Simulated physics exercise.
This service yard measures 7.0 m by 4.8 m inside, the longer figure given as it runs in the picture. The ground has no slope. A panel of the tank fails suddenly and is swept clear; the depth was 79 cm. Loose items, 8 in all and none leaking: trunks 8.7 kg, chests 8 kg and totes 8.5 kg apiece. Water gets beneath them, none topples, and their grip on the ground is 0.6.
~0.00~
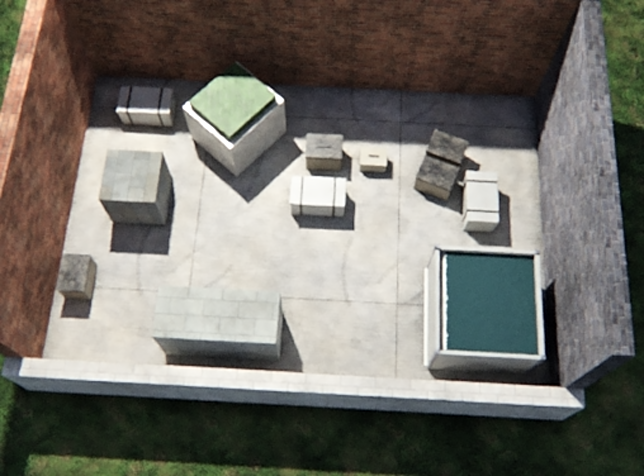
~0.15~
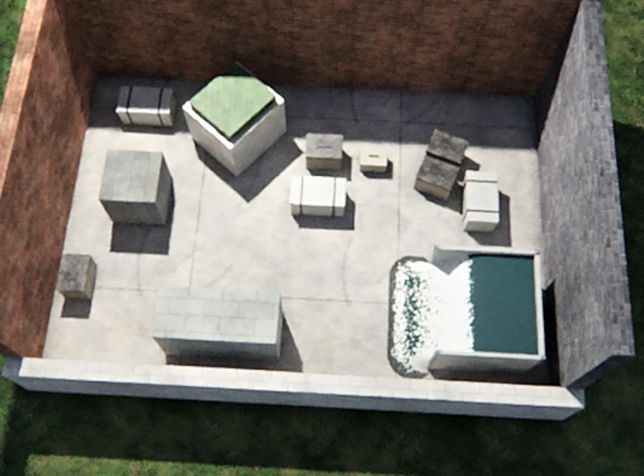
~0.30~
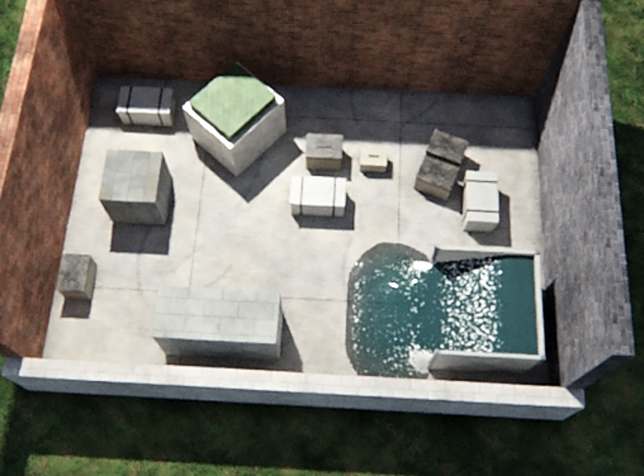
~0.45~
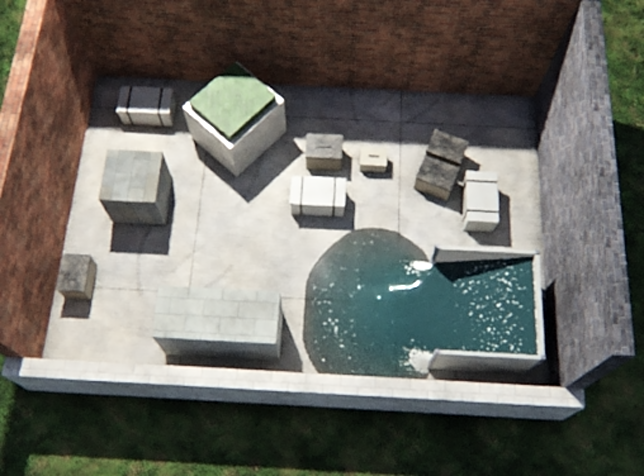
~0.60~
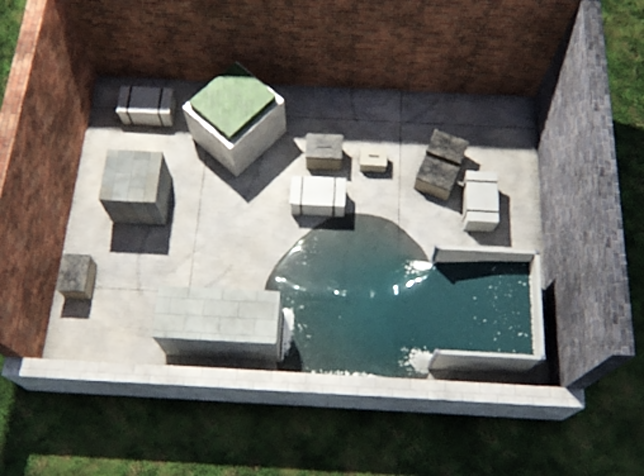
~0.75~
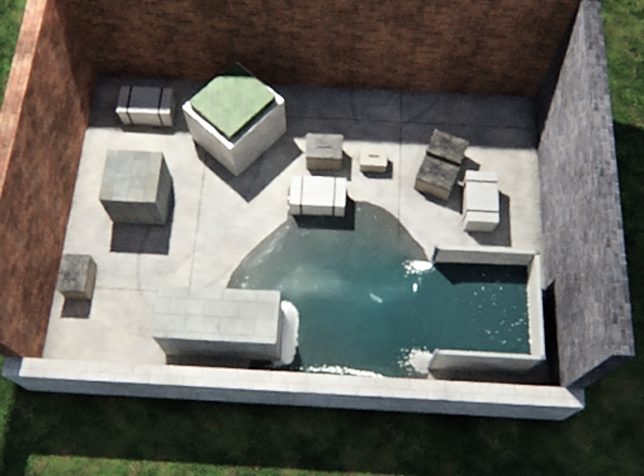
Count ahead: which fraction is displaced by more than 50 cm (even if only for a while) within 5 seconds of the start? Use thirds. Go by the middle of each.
Share: Between one and two thirds.
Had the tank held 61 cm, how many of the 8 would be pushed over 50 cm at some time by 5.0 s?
Then 4.
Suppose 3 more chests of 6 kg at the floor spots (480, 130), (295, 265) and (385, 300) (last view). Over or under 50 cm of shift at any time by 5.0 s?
In that order: Short of it, over, more.
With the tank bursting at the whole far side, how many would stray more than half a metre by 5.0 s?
Then 7.
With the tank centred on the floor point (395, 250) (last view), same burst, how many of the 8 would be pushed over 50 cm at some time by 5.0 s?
Then 3.
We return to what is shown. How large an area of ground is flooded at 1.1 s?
Some 11.0 m2.
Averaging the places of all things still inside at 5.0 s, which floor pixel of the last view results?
Around (360, 162).
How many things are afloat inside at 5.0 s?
At that moment 4.
After 1.1 s 0 of 8 are over 50 cm from their spots; 0 afloat.
After 2.2 s 1 of 8 are over 50 cm from their spots; 2 afloat.
After 3.5 s 3 of 8 are over 50 cm from their spots; 3 afloat.
After 5.0 s 4 of 8 are over 50 cm from their spots, and 4 have been at some point; 4 afloat.
